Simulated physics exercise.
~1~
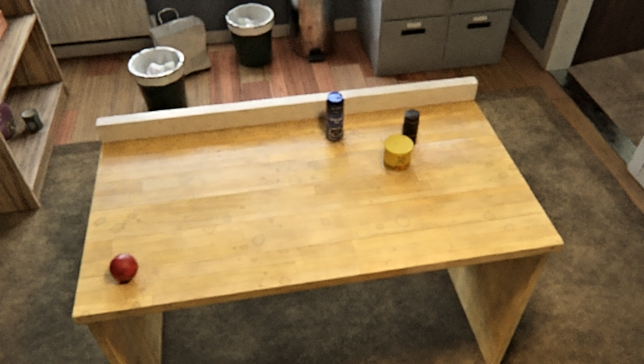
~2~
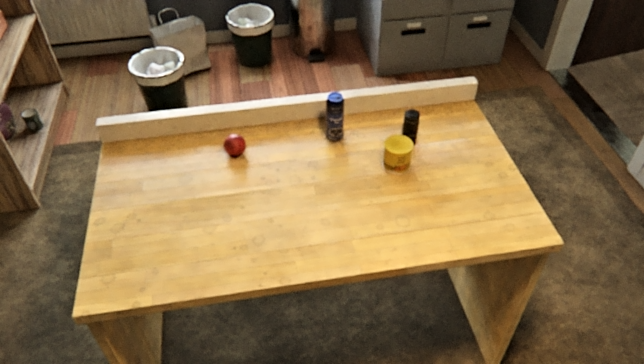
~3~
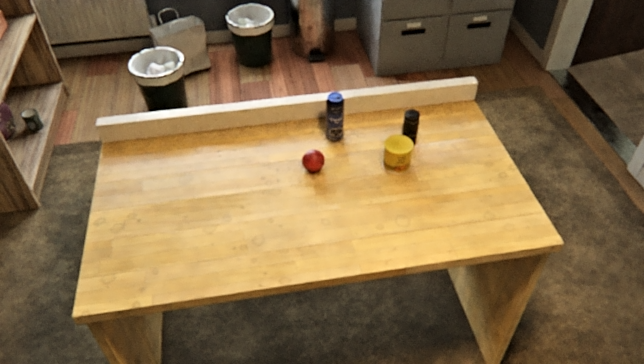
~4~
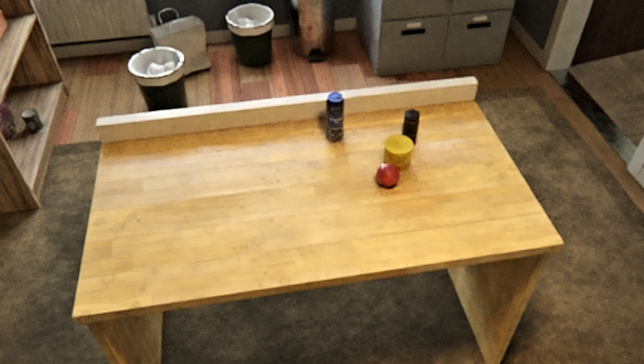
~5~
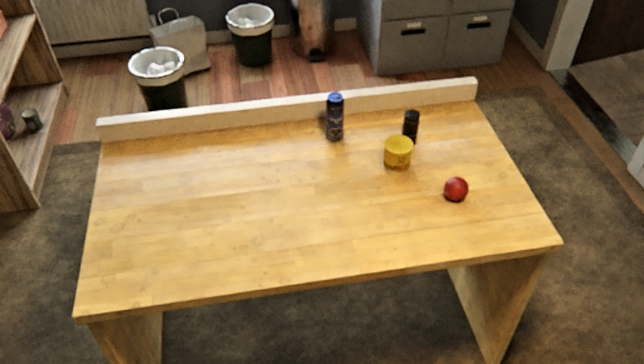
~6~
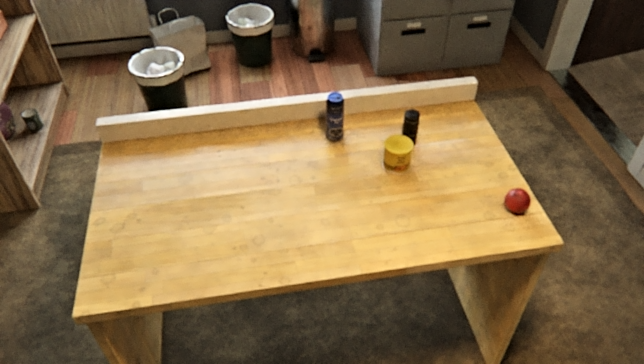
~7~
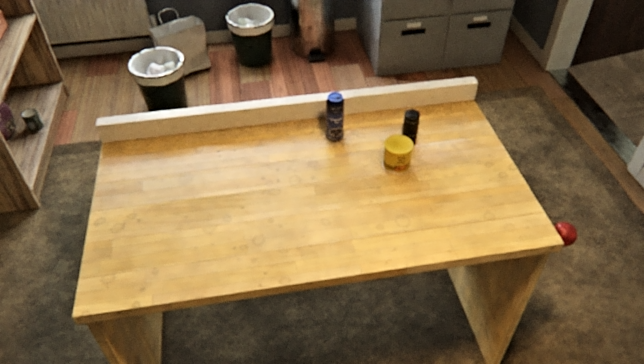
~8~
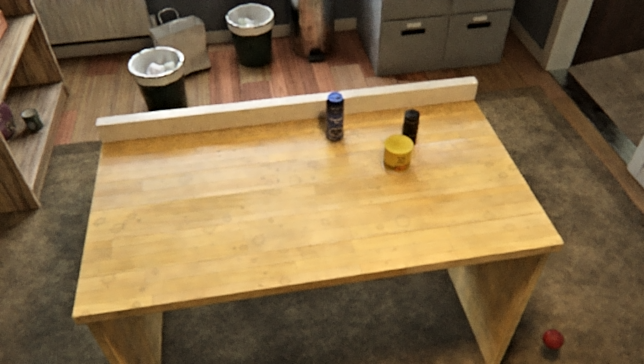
A red ball sits near the front left corner of a light wooden table, seen from above in a room with a dark floor covering, bins and grey drawers behind. A pale rail runs along the table's far side, with a blue can near it, and a black shaker and a yellow tin stand to the right. The ball travels up and right toward the rail, then heads back at a shallow angle across the table. It passes just in front of the yellow tin and continues to the right edge. There it drops off and ends low beside the table, while the other three objects stay in place.
